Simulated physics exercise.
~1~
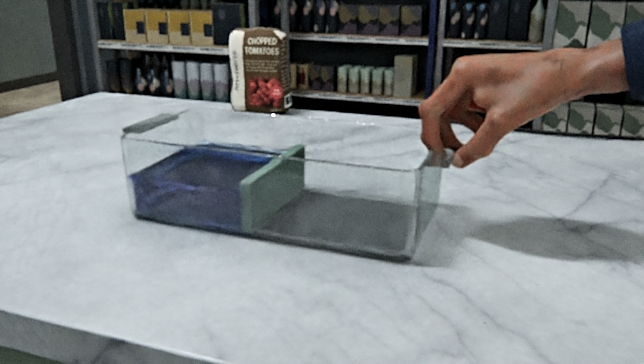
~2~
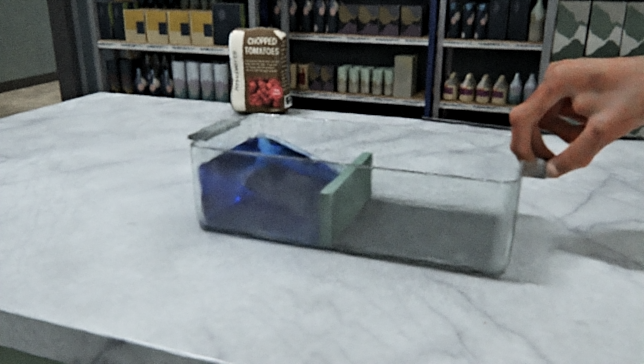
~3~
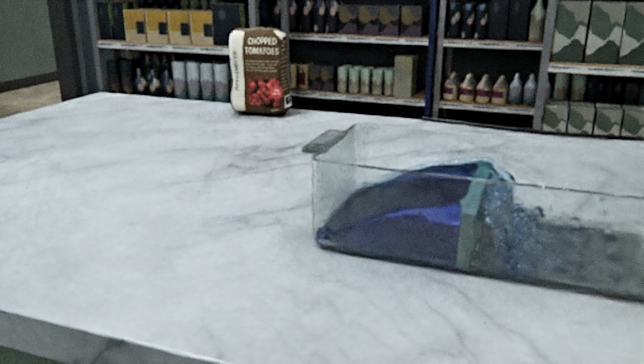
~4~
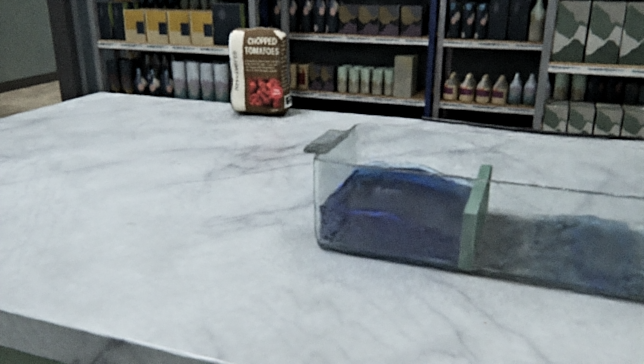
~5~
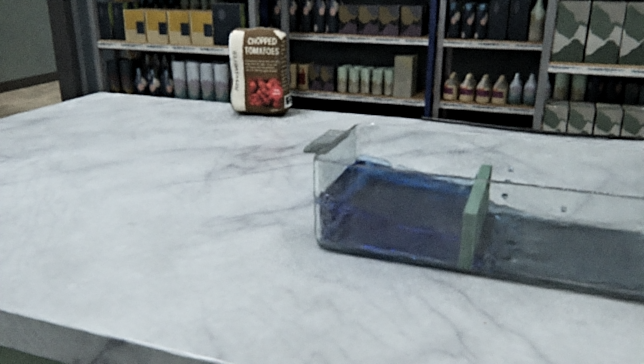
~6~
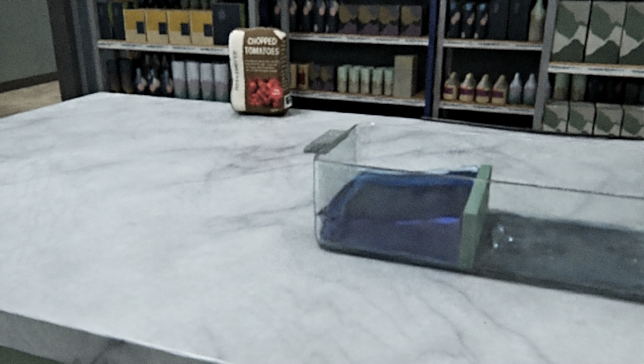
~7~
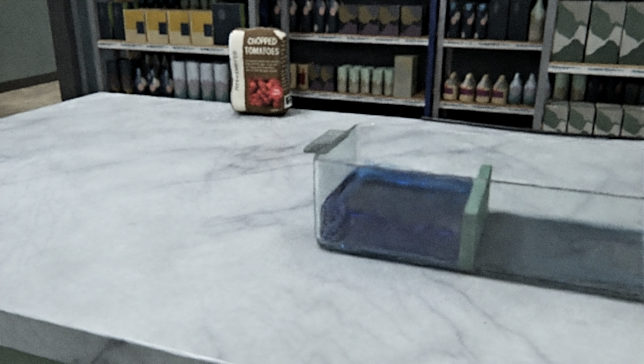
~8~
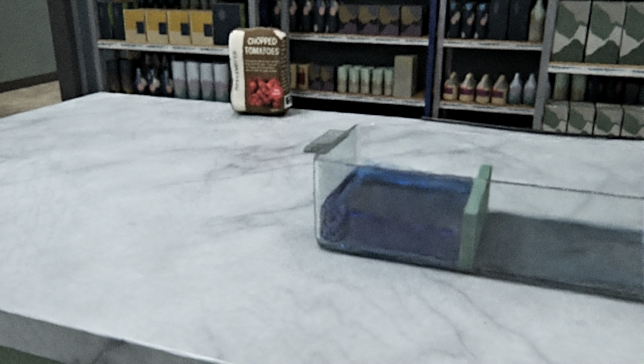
At first, a hand grips the right end of a clear, two-part food box on a marble counter, with dark blue water in the left part and a pack of chopped tomatoes standing behind. The hand pulls the box to the right, and the water heaps up against the green divider. As the box reaches the right edge of the view, water splashes over the divider into the right part. The box then stays put while the water sloshes on both sides. Finally, the surface settles, leaving most water on the left and a shallow layer on the right.
